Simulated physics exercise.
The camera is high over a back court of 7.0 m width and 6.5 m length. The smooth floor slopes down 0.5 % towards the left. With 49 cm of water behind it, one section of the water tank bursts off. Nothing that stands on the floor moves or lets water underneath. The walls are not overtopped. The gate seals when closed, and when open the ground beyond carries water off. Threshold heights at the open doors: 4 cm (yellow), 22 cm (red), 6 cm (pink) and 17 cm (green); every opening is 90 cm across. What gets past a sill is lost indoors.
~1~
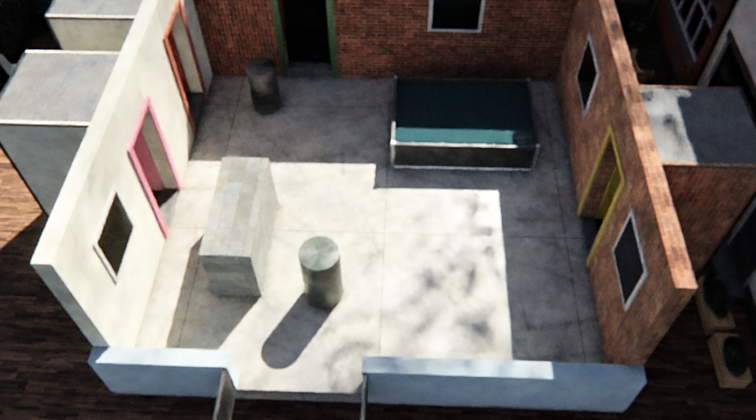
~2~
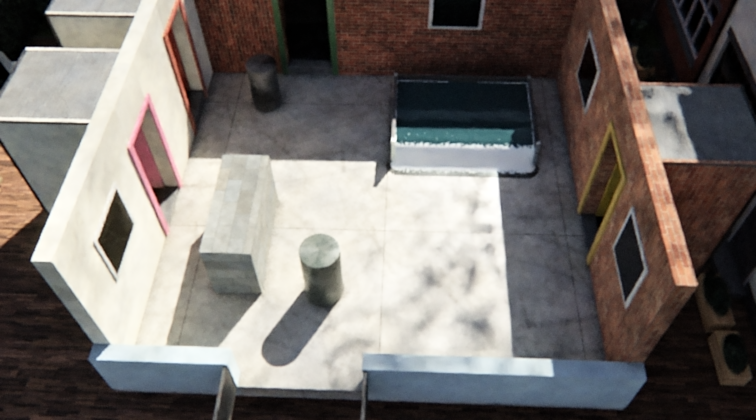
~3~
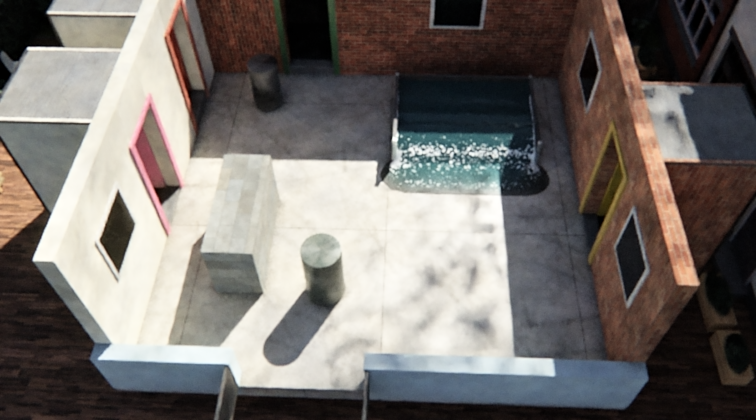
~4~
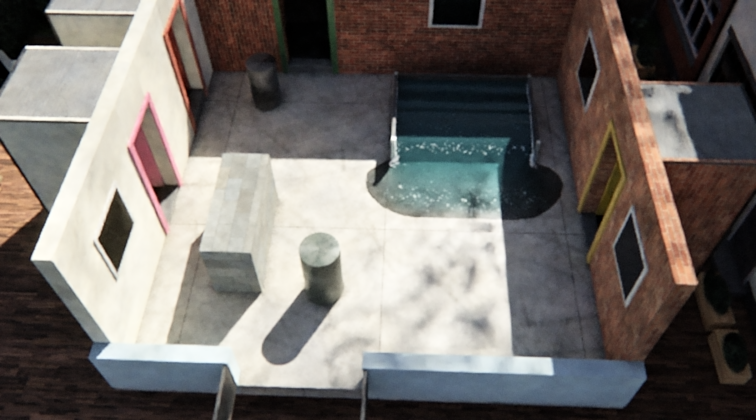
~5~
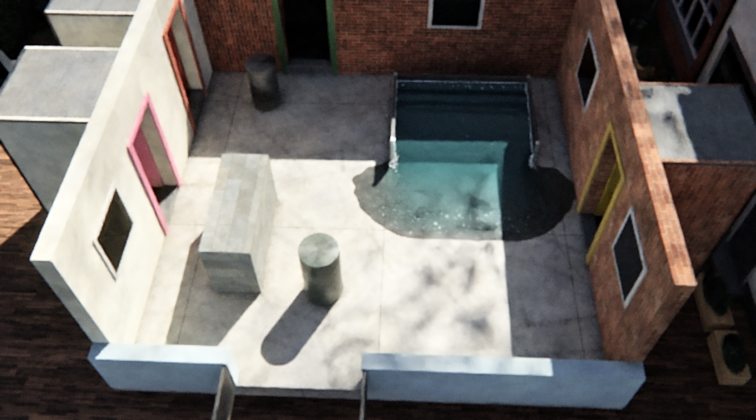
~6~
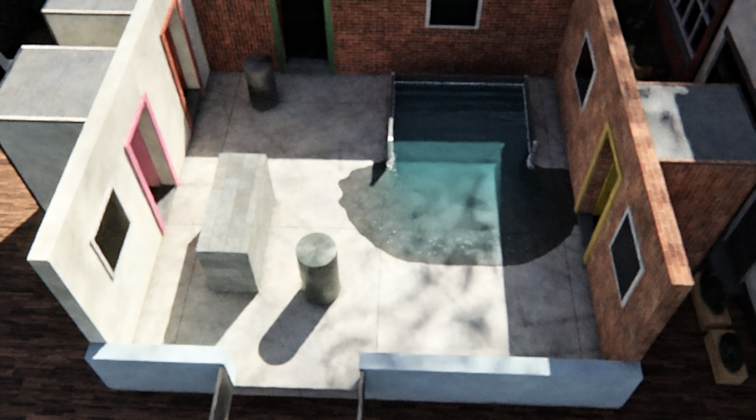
A walled back court with a smooth pale floor is seen from high above, the camera nearly still but shifting very slightly near the end. A teal-filled water tank stands against the brick back wall, with a grey block and round pillar left of centre, a pink-framed doorway at left and a yellow-framed one at right. The tank's front gives way, and foaming water pours out, spreading forward and sideways in a widening, rounded sheet.
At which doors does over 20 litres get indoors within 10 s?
Door by door: At the yellow door it goes over the limit; at the red door it keeps below the limit; at the pink door it stays under the limit; at the green door it keeps below the limit.
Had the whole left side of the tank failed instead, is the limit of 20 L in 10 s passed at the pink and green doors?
Then: Pink over, green below.
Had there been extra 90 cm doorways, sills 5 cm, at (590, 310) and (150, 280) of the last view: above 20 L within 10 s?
In that order: Past it, under.
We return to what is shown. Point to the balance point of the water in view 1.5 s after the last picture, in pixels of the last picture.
At about (457, 226).
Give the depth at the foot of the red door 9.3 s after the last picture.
About 7.0 cm.
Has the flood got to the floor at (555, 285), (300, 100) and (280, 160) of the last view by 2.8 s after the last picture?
In that order: Under water, not reached, still dry.
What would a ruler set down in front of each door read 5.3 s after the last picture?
In cm: Yellow 7, red 0, pink 0, green 0.
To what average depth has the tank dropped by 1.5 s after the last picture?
Some 14 cm.
Then, 0.7 s after the last picture water covers 40 % of the floor and is deepest (20 cm) near (413, 167); yellow door 9 cm at the sill, 0 L in, red door not reached, pink door not reached, green door not reached.
Then, 1.5 s after the last picture water covers 45 % of the floor and is deepest (32 cm) near (600, 382); yellow door 8 cm at the sill, 11 L in, red door not reached, pink door not reached, green door not reached.
Then, 2.8 s after the last picture water covers 50 % of the floor and is deepest (22 cm) near (575, 381); yellow door 6 cm at the sill, 23 L in, red door not reached, pink door not reached, green door not reached.
Then, 5.3 s after the last picture water covers 60 % of the floor and is deepest (13 cm) near (138, 366); yellow door 7 cm at the sill, 40 L in, red door not reached, pink door not reached, green door not reached.
Then, 9.3 s after the last picture water covers 90 % of the floor and is deepest (8 cm) near (209, 75); yellow door 3 cm at the sill, 47 L in, red door 7 cm at the sill, 0 L in, pink door 3 cm at the sill, 0 L in, green door 7 cm at the sill, 0 L in.
